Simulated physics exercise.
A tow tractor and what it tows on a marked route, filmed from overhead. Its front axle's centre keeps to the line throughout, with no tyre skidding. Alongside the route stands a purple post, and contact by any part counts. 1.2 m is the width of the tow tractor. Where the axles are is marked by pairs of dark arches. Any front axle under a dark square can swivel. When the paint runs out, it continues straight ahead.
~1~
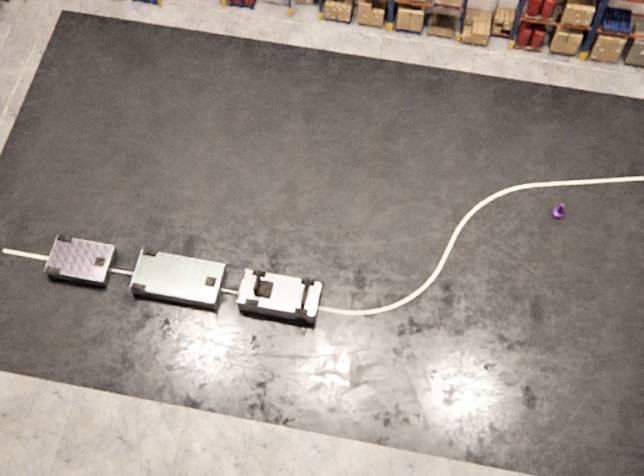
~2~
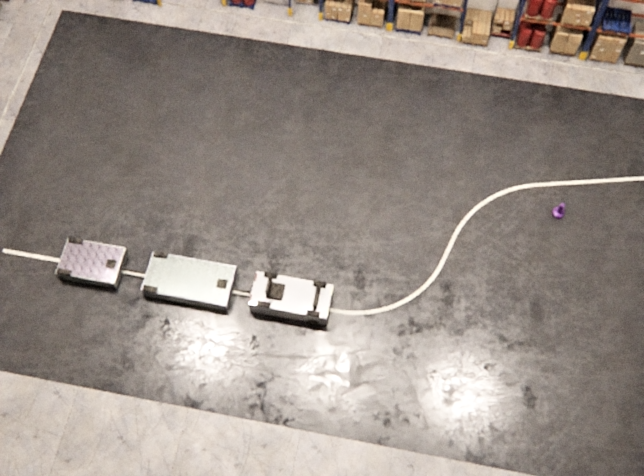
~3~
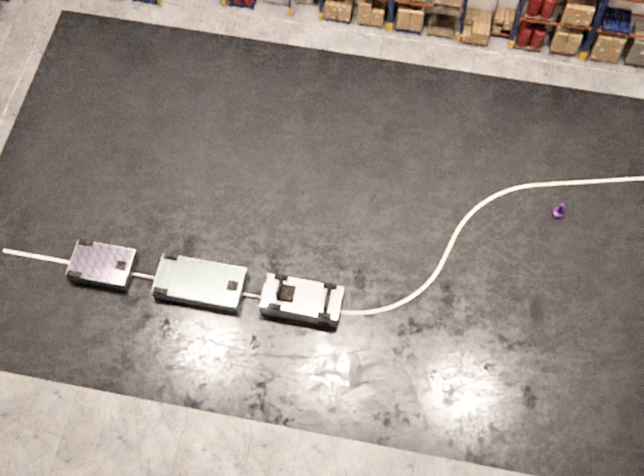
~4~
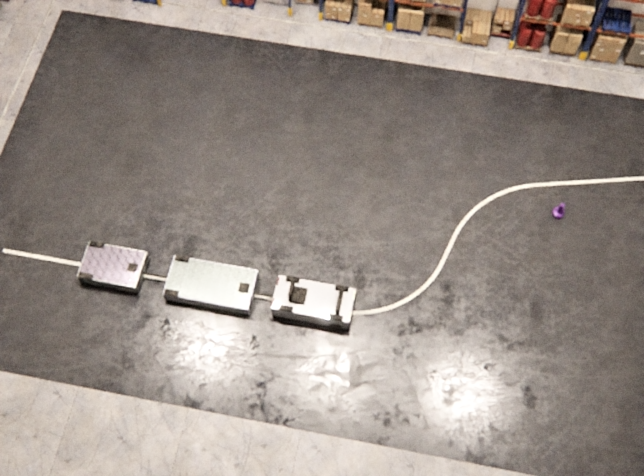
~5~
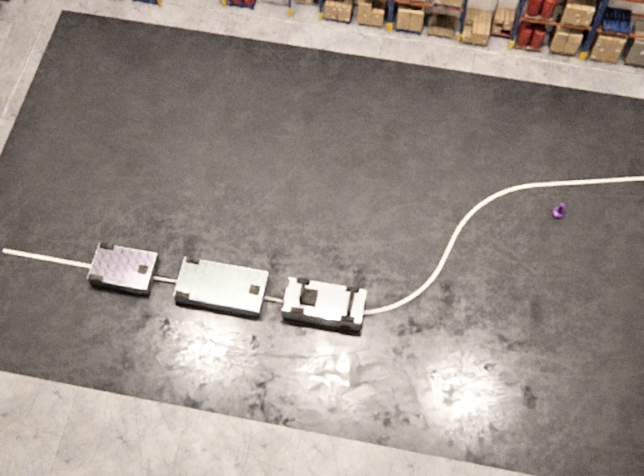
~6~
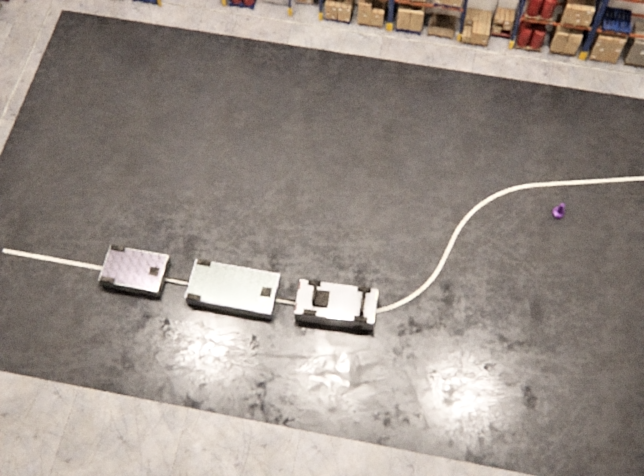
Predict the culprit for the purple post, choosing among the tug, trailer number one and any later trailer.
First touch: The leading trailer.
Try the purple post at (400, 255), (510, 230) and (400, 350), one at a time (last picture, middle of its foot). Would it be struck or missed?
One: Gets hit. Two: Gets hit. Three: Stays safe.
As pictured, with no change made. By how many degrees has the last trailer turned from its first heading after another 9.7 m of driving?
Measured against where it started, the last trailer sits at some 35°.
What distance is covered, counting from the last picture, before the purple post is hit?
Contact happens once about 12.5 m more has been driven.
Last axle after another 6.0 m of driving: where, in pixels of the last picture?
The axle sits near (268, 290).
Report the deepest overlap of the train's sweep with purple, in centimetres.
For purple, it's 25.
With 4.1 m more driven, the last axle is at (221, 283) of the last picture, on the line.
With 8.2 m more driven, the last axle is at (328, 287) of the last picture, 55 cm off the line.
With 12.4 m more driven, the last axle is at (431, 241) of the last picture, 60 cm off the line; the first trailer has hit purple.
With 16.5 m more driven, the last axle is at (531, 196) of the last picture, 70 cm off the line.
With 20.6 m more driven, the last axle is at (642, 175) of the last picture, 20 cm off the line; 1 of 1 struck in all.
